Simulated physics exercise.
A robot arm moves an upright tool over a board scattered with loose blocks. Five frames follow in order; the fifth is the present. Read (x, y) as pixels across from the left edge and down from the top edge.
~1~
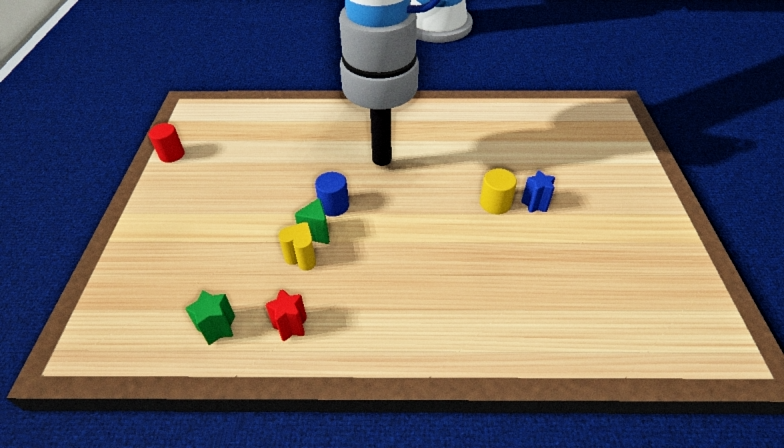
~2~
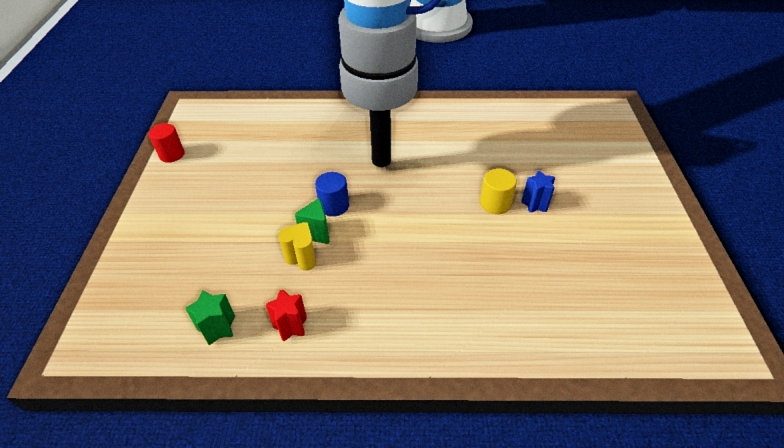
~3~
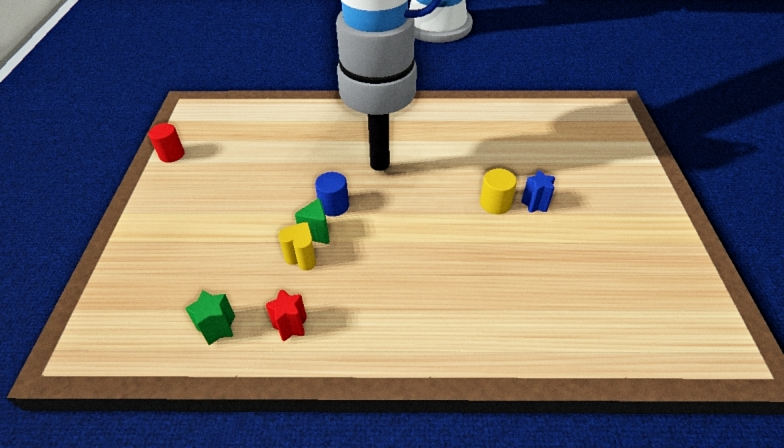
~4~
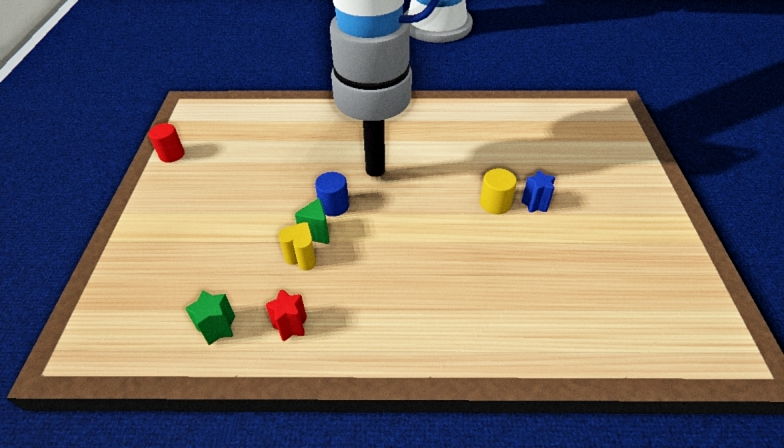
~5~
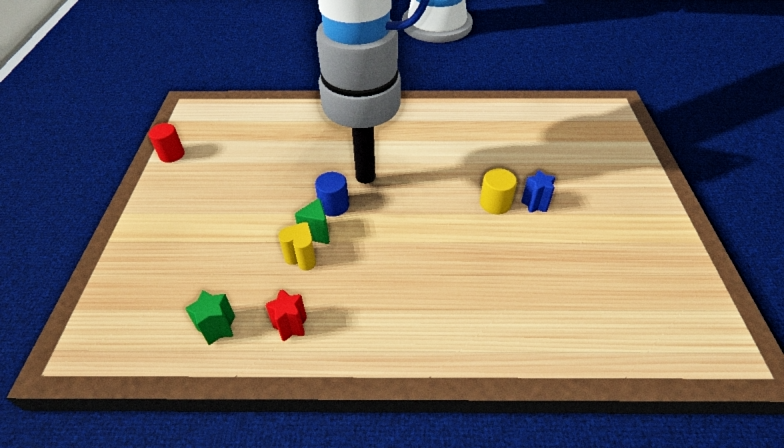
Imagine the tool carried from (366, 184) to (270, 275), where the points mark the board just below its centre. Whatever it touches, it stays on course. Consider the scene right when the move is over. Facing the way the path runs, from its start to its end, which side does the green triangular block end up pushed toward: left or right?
Its shift is rightward.
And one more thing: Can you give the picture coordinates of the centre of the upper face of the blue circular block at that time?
At the end it should sit near (294, 193).
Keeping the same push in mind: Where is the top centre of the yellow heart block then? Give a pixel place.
Just about (293, 253).
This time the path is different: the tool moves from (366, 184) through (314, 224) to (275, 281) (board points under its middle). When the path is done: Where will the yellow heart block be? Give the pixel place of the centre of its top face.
The middle of the upper face of the yellow heart block will lie at about (295, 259) in the picture.
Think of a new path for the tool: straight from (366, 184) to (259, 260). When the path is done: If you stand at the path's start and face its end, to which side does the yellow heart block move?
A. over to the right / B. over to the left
B
The first path, step by step. One third of the way, tool at (337, 205); green triangular block at (304, 213), turned 50° anticlockwise; blue circular block at (307, 192).
Two thirds of the way, tool at (304, 236); yellow heart block at (295, 242); green triangular block at (278, 227), turned 35° anticlockwise; blue circular block at (294, 193).
At the end, tool at (268, 269); red star block in place; yellow heart block at (293, 253), turned 25° anticlockwise; green triangular block at (243, 244), turned 35° clockwise; blue circular block at (294, 193).
